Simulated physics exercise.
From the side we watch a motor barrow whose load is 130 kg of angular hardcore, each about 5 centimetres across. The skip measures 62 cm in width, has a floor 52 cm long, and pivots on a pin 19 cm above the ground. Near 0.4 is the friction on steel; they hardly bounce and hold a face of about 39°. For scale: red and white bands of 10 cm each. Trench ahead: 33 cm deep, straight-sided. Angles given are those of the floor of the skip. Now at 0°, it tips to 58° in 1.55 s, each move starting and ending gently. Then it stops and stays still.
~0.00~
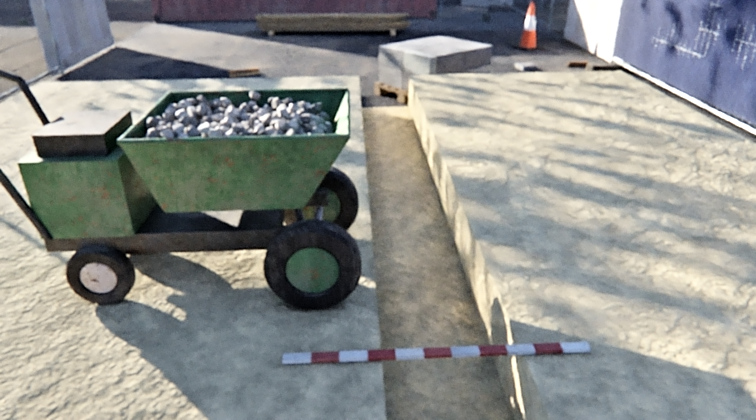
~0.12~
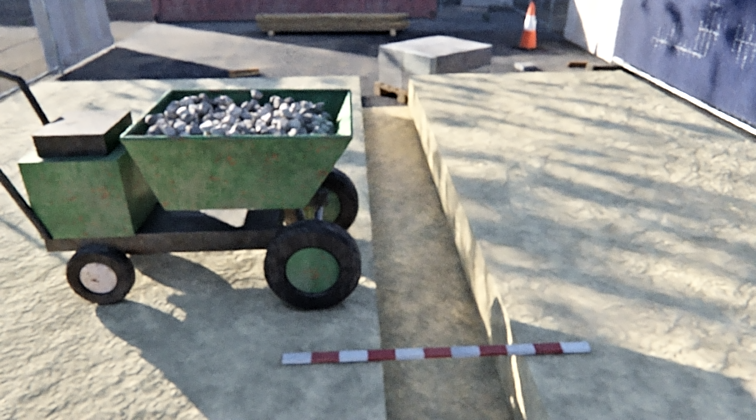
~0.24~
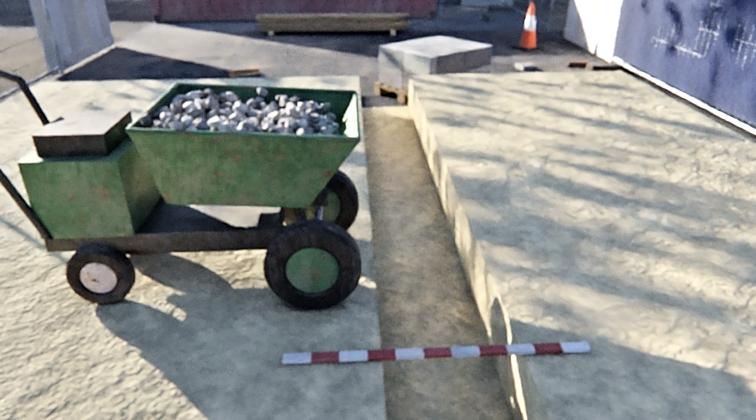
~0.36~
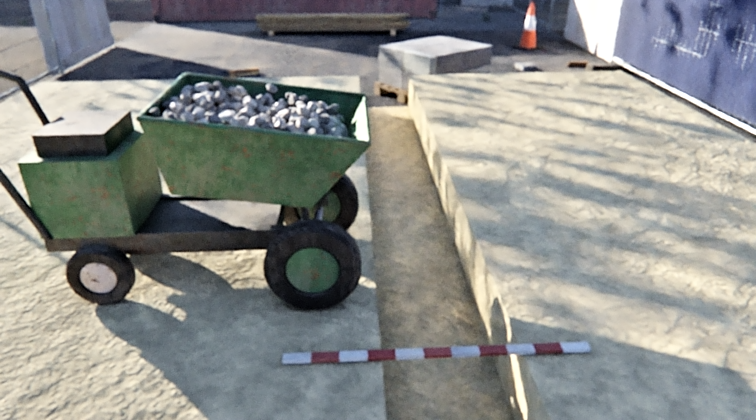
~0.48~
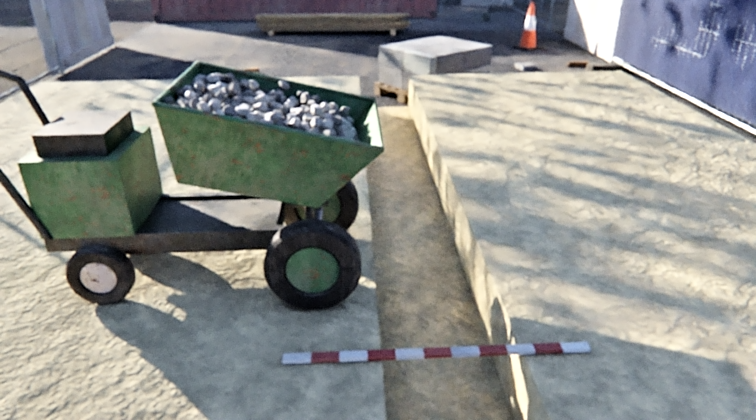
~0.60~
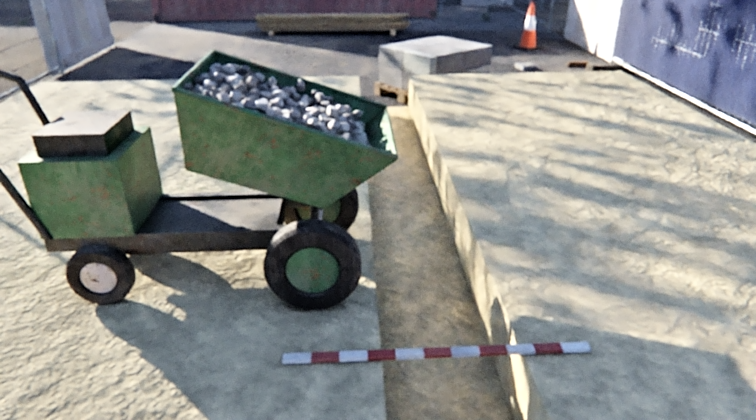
At the start, a green motor barrow heaped with grey stones sits level beside a straight trench, with a red and white banded pole lying across the gap. The skip shifts slightly right, then its left end rises and it tilts steadily down to the right, the stones still inside.
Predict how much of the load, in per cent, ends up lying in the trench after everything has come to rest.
Roughly 12 per cent of it.
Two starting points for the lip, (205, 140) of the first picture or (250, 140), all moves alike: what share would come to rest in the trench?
5 and 15 %.
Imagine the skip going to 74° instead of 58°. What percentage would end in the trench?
Share in trench: Approx. 65%.
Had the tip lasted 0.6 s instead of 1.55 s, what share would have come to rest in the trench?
15 per cent.
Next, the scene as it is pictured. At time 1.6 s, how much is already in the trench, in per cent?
Some 5 per cent.
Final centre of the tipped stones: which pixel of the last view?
The tipped stones centre close to (467, 317).
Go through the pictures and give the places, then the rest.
In the first picture, the skip is at 0°, its lip at (349, 137); the top of the load is at (227, 107).
The second picture shows lip at (352, 138), floor tilted 1°, highest stones at (229, 106); the stones move at 0.1 m/s on average.
In the third picture, the skip is at 4°, its lip at (359, 140); the top of the load is at (207, 99); the stones move at 0.3 m/s on average.
In the fourth picture, the skip is at 8°, its lip at (370, 144); the top of the load is at (204, 93); the stones move at 0.4 m/s on average.
In the fifth picture, the skip is at 13°, its lip at (383, 150); the top of the load is at (209, 84); the stones move at 0.4 m/s on average.
In the sixth picture, the skip is at 19°, its lip at (397, 158); the top of the load is at (220, 74); the stones move at 0.5 m/s on average.
After 1.2 s the floor is at 49°; 100 % in the skip; the foremost stones are at (424, 171).
After 1.6 s the floor is at 58°; 97 % in the skip, 3 % in the trench; the foremost stones are at (488, 278).
After 2.0 s the floor is at 58°; 90 % in the skip, 7 % in the trench, 2 % past the trench; the foremost stones are at (532, 240).
After 4.0 s the floor is at 58°; 85 % in the skip, 12 % in the trench, 3 % past the trench; the foremost stones are at (537, 232).
